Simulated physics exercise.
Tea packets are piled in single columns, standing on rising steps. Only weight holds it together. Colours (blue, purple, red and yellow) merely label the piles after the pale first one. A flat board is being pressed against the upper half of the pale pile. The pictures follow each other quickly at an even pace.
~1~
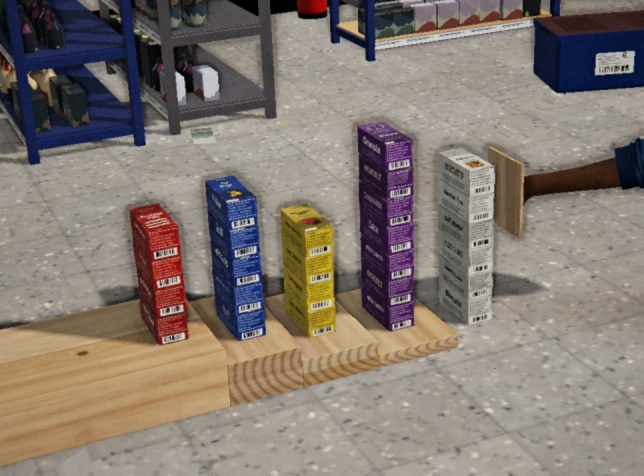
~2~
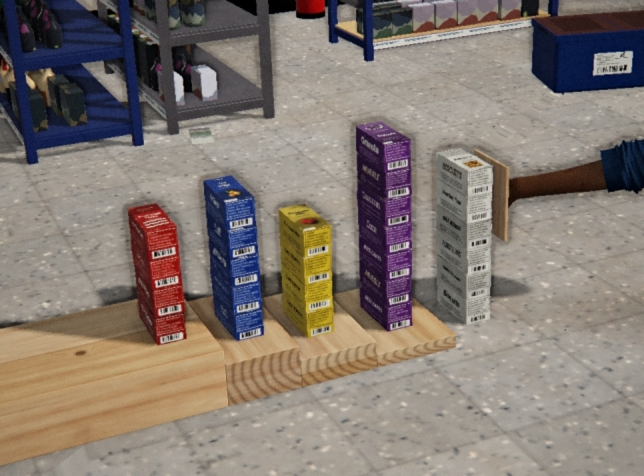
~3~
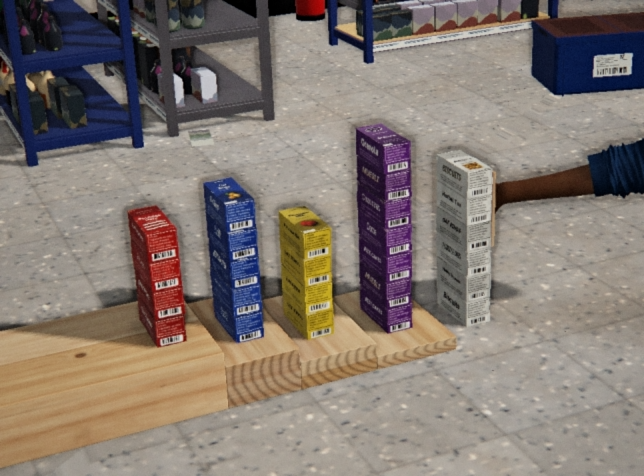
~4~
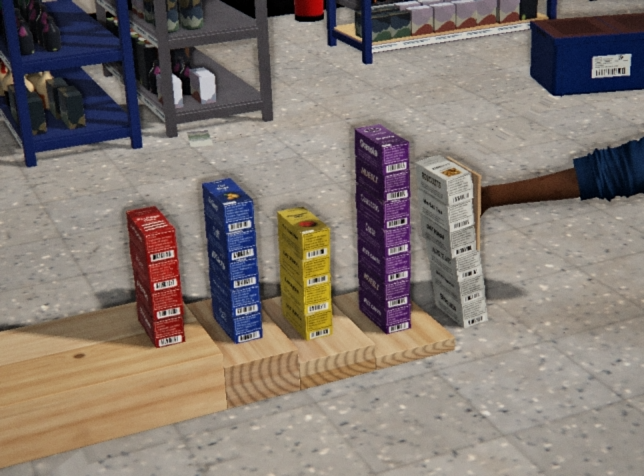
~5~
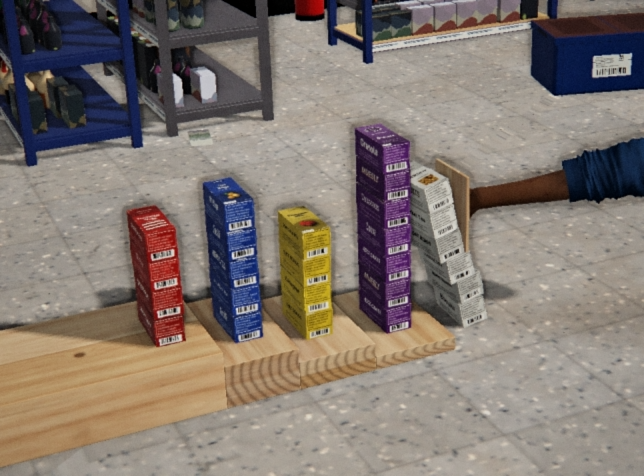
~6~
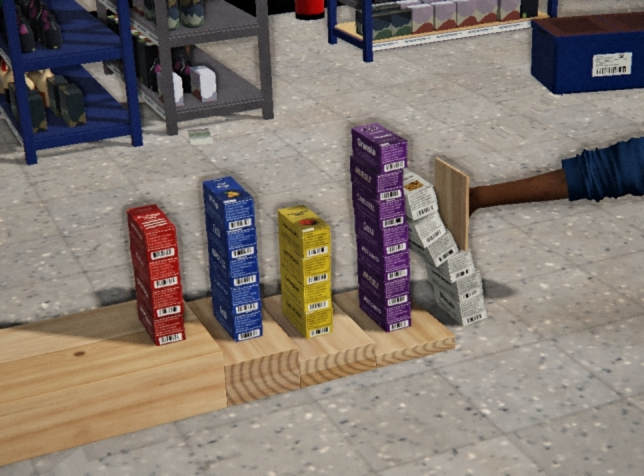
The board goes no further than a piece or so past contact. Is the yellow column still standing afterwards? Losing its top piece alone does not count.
That pile collapses.
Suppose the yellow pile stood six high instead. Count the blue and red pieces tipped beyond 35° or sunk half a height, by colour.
Pile by pile, blue 5, red 4.
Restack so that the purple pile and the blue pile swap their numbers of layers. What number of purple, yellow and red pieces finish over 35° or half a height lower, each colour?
The counts are purple 4, yellow 0, red 0.
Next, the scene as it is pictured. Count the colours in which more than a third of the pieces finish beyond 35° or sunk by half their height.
The count is 4.
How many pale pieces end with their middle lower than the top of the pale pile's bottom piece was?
1 of them.
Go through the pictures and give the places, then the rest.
In the first frame (places mark the middle of the side facing us), board (522, 192) not yet touching; top yellow packet (306, 217); top purple packet (371, 149); the rest undisturbed.
In the second frame, board (507, 195) not yet touching; top yellow packet (304, 217).
In the third frame, board (494, 199) pushing; top yellow packet (304, 219).
In the fourth frame, board (479, 203) pushing, top of the pale pile leaning a little; top yellow packet (303, 219); the rest undisturbed.
In the fifth frame, board (468, 205) pushing, top of the pale pile leaning a little; top yellow packet (303, 219); the rest undisturbed.
In the sixth frame, board (467, 204) stopped, top of the pale pile leaning a little; top yellow packet (303, 218); top purple packet (366, 150) shifted a little; 4 disturbed, none down.
Soon after the last picture, 3 of the pale pile down; none of the 4 yellow packets down (0 of 20 in all colours); top yellow packet shifted a little; top purple packet leaning clearly, half its height lower.
A little later, 3 of the pale pile down; 2 of the 4 yellow packets down (9 of 20 in all colours); top yellow packet leaning a little, a little lower; top blue packet leaning well over, about its own height lower.
At rest, 3 of the pale pile down; 4 of the 4 yellow packets down (19 of 20 in all colours); top yellow packet leaning well over, about its own height lower; top red packet upside down. As the last picture would show them, middles, top yellow packet near (217, 280).
